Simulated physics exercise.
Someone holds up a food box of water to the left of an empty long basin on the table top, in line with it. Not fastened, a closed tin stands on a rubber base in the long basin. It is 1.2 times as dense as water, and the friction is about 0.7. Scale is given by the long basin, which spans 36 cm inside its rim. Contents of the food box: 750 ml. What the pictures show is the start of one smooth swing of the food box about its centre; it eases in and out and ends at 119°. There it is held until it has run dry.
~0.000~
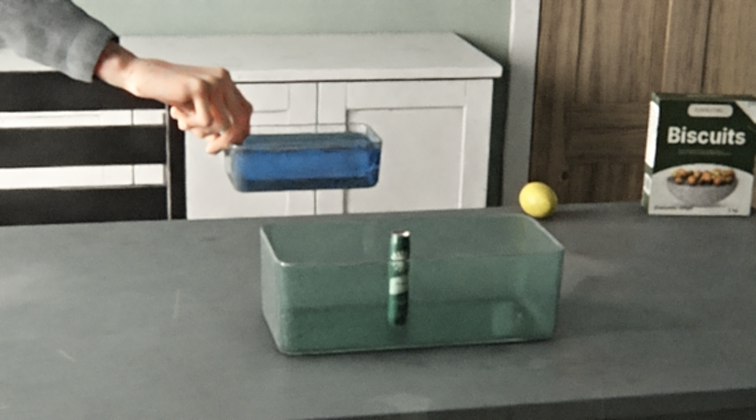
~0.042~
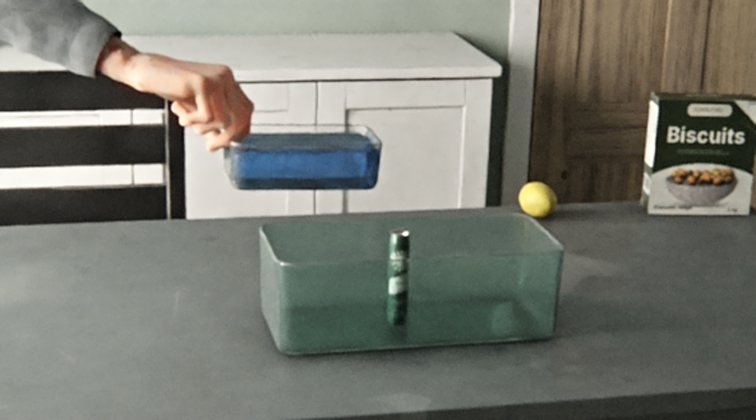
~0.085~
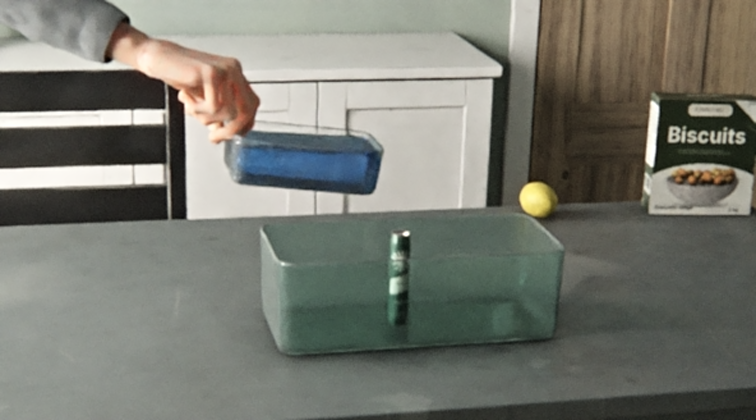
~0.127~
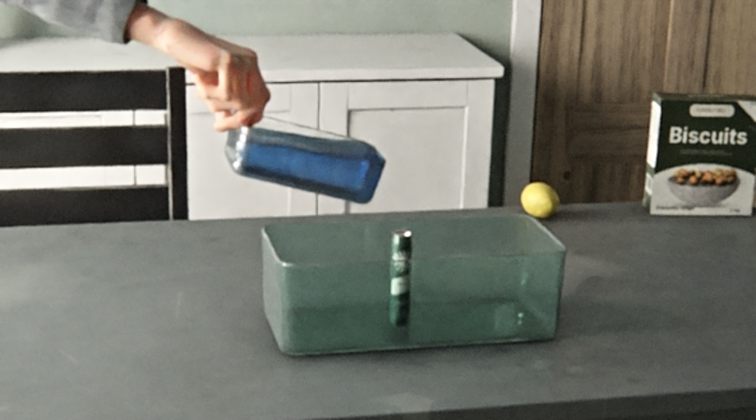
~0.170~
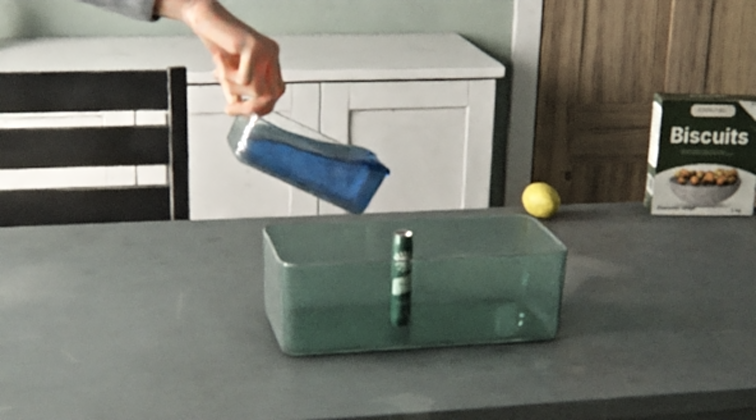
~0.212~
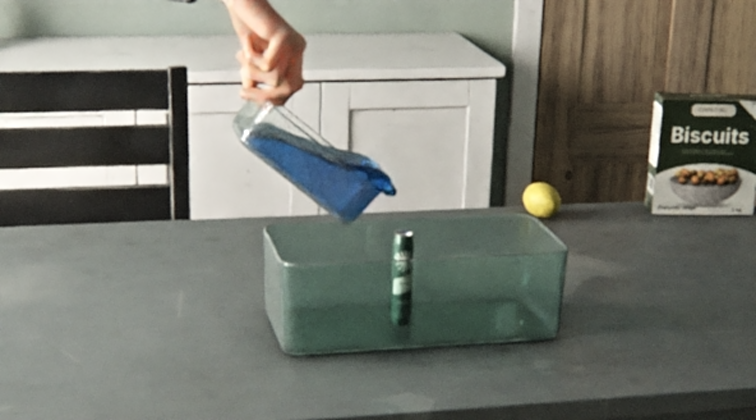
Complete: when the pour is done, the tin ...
... has tipped over.
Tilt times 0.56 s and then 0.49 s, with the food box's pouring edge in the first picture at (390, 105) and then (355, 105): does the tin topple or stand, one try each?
In the first try it remains standing; in the second it comes down.
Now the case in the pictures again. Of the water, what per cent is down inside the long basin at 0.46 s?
At that time the basin holds about 90 per cent of the liquid.
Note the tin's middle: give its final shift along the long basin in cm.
The tin's middle ends up about 9.0 cm along the basin.
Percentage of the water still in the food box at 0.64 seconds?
Close to 1 in a hundred.
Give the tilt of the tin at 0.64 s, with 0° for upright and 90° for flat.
Tilt: Around 10°.
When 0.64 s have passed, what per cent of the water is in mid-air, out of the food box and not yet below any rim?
2 per cent, roughly.
By 0.46 s the tilt is 113° and 9 per cent is still to pour; the tin stands where it began.
By 0.64 s the tilt is 119° and 1 per cent is still to pour; the tin leans 9°.
By 0.83 s the tilt is 119° and 0 per cent is still to pour; the tin leans 20°.
By 1.04 s the tilt is 119° and 0 per cent is still to pour; the tin lies on its side.
At rest the tin lies on its side.
